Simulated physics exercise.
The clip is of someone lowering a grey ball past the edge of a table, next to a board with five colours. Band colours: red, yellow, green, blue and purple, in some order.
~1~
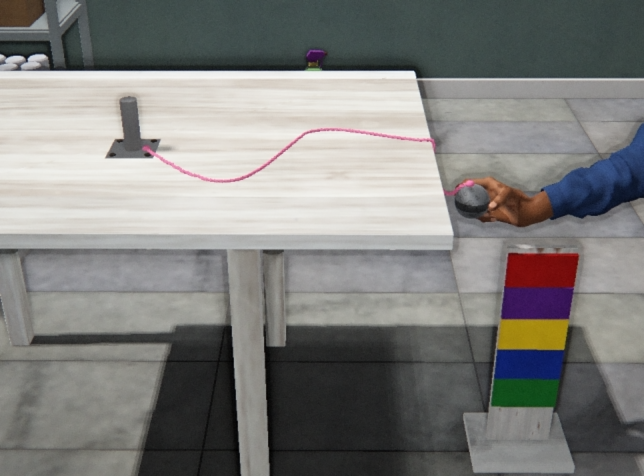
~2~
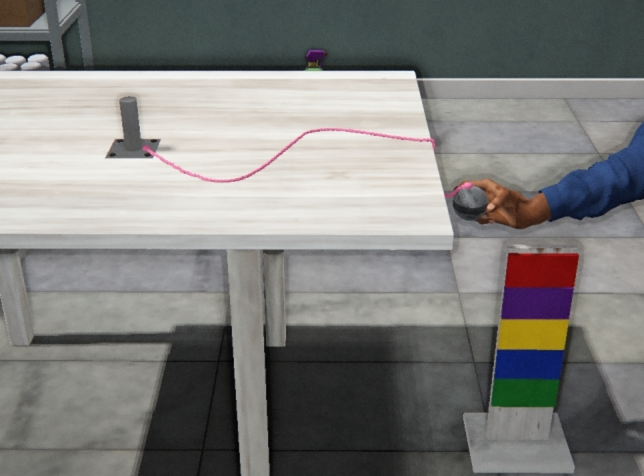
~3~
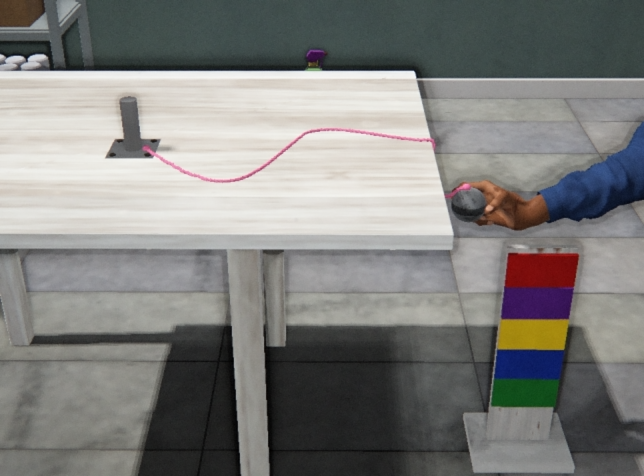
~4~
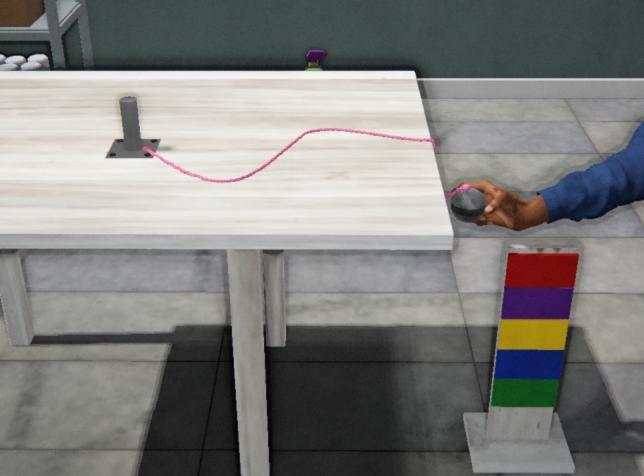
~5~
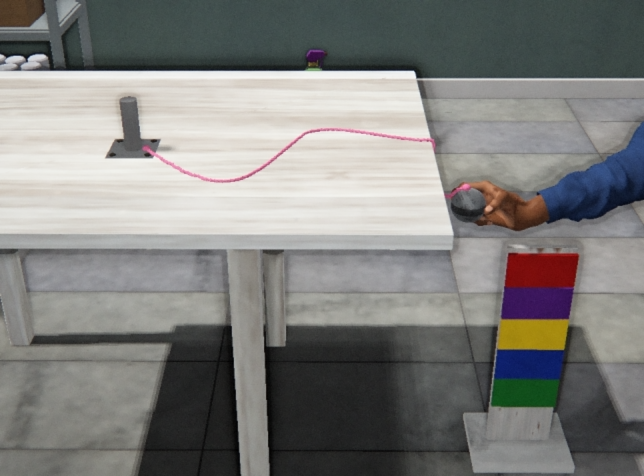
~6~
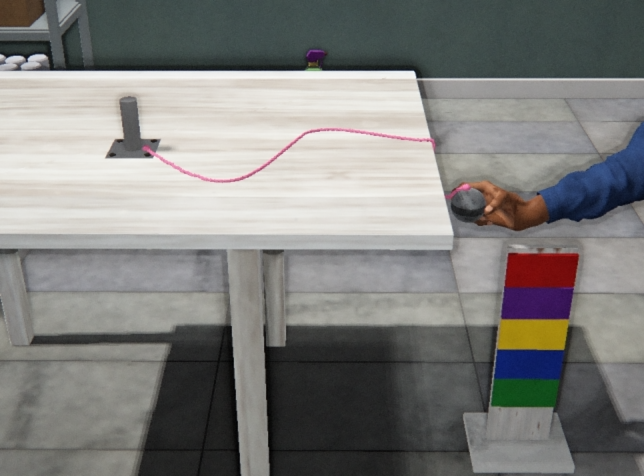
We see a hand in a blue sleeve holding a grey ball just beyond the right edge of a pale table, with a pink cord curving across the tabletop from a small metal post; almost nothing moves.
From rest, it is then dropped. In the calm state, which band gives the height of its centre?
The yellow band gives it.
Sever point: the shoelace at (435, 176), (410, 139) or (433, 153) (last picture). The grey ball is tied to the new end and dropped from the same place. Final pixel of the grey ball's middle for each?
Case by case: Close to (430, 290), (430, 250) and (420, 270).
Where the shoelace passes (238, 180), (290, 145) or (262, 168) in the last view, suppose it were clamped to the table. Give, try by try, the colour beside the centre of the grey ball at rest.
For the first place it's purple, for the second red, and for the third purple.
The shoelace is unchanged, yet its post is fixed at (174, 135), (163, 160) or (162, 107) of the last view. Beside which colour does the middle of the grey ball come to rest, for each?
In turn, blue, then blue, then yellow.
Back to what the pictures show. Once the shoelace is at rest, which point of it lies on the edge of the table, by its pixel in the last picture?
Look near (331, 130).
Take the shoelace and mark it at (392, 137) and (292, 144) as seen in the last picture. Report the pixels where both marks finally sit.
About (433, 219), and the other about (375, 155).
Soon after, ball near (432, 312); level with purple.
After that, ball near (413, 343); level with yellow.
In the end, ball near (426, 341); level with yellow. Its middle rests at the yellow band.
